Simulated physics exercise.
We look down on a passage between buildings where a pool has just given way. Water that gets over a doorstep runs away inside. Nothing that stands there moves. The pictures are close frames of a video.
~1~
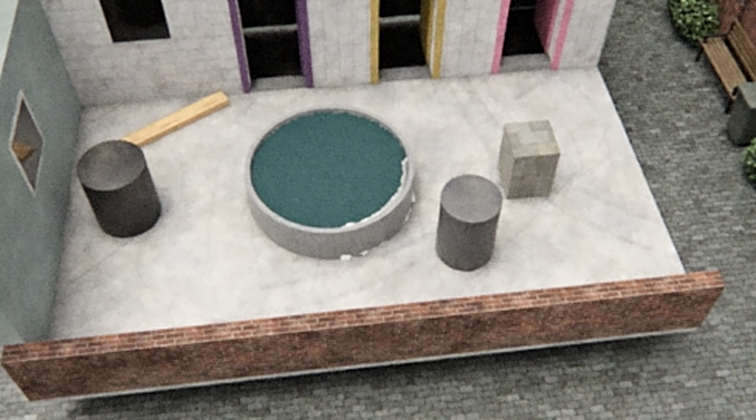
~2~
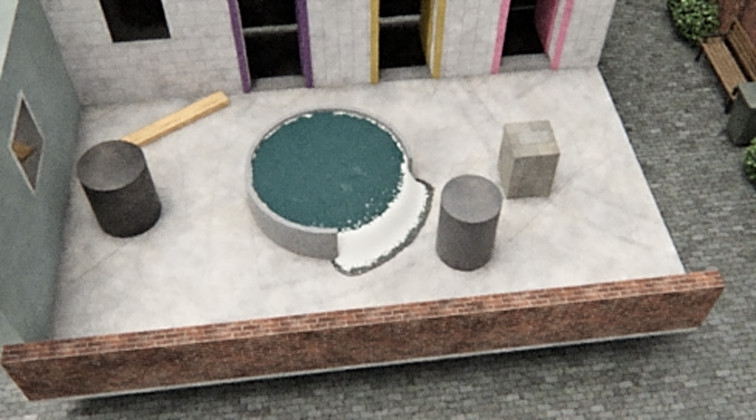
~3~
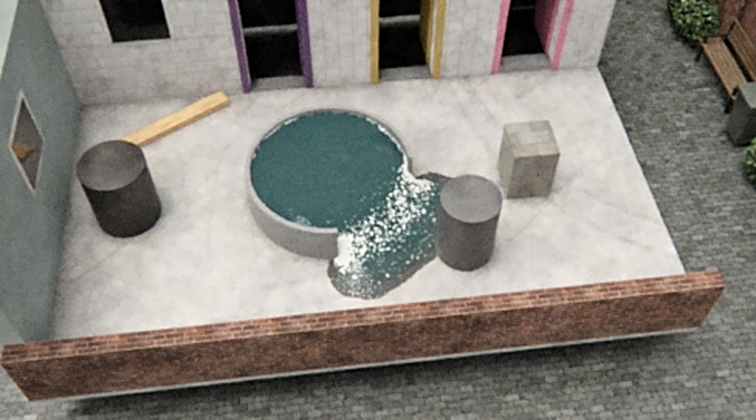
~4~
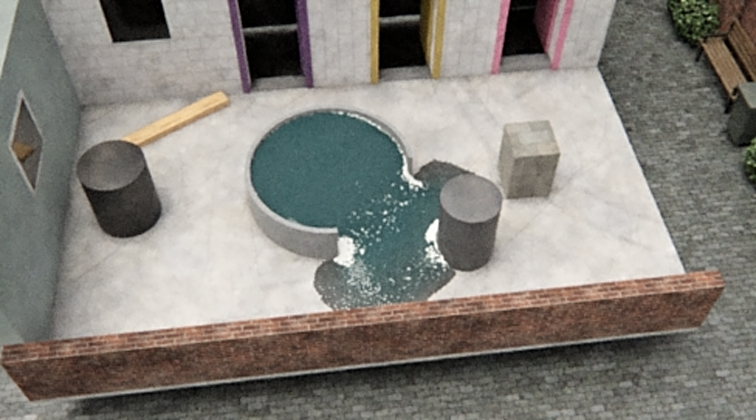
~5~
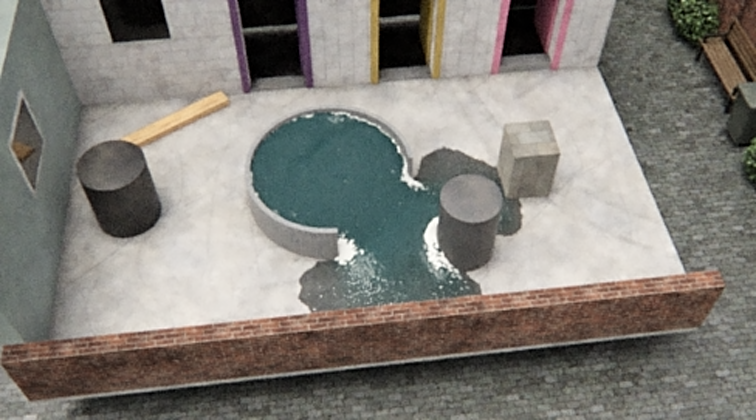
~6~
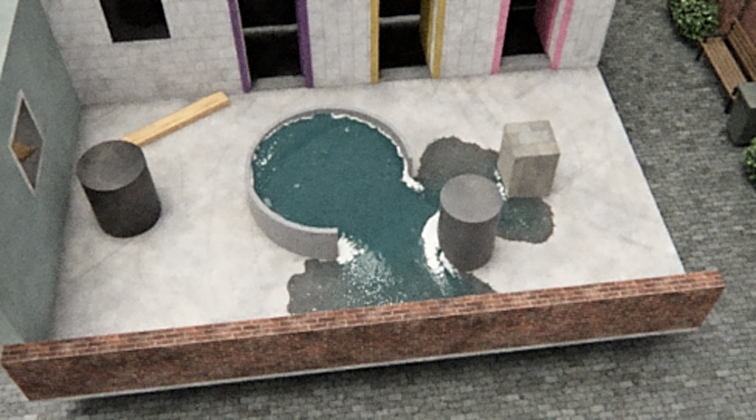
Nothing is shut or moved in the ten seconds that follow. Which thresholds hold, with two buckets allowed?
The purple door holds within the limit; the pink door holds within the limit; the yellow door holds within the limit.
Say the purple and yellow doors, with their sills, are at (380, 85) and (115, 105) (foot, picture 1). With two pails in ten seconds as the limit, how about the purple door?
The purple one keeps below it.
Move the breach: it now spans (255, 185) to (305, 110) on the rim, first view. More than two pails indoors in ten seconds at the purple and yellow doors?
One by one: Purple door passes that mark; yellow door keeps below it.
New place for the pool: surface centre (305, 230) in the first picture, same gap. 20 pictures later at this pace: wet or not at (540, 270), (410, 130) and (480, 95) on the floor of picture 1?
One after the other: Wet, flooded, dry.
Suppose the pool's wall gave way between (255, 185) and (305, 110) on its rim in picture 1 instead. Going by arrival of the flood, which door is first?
First comes the purple-painted one.
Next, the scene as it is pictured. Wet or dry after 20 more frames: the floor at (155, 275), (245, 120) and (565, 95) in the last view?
In turn: Awash, free of water, flooded.
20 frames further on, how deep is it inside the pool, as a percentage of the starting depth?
About 26 per cent.
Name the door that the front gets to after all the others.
Last comes the purple-painted one.
A moment on, water covers 25 % of the floor; the purple door not reached, the pink door not reached, the yellow door not reached.
Next, water covers 40 % of the floor; the purple door not reached, the pink door not reached, the yellow door not reached.
Then, water covers 60 % of the floor; the purple door not reached, the pink door wet at the sill, nothing in, the yellow door wet at the sill, nothing in.
Later, water covers 75 % of the floor; the purple door wet at the sill, nothing in, the pink door wet at the sill, nothing in, the yellow door under two buckets in.
In the end, water covers 90 % of the floor; the purple door wet at the sill, nothing in, the pink door wet at the sill, nothing in, the yellow door under two buckets in.
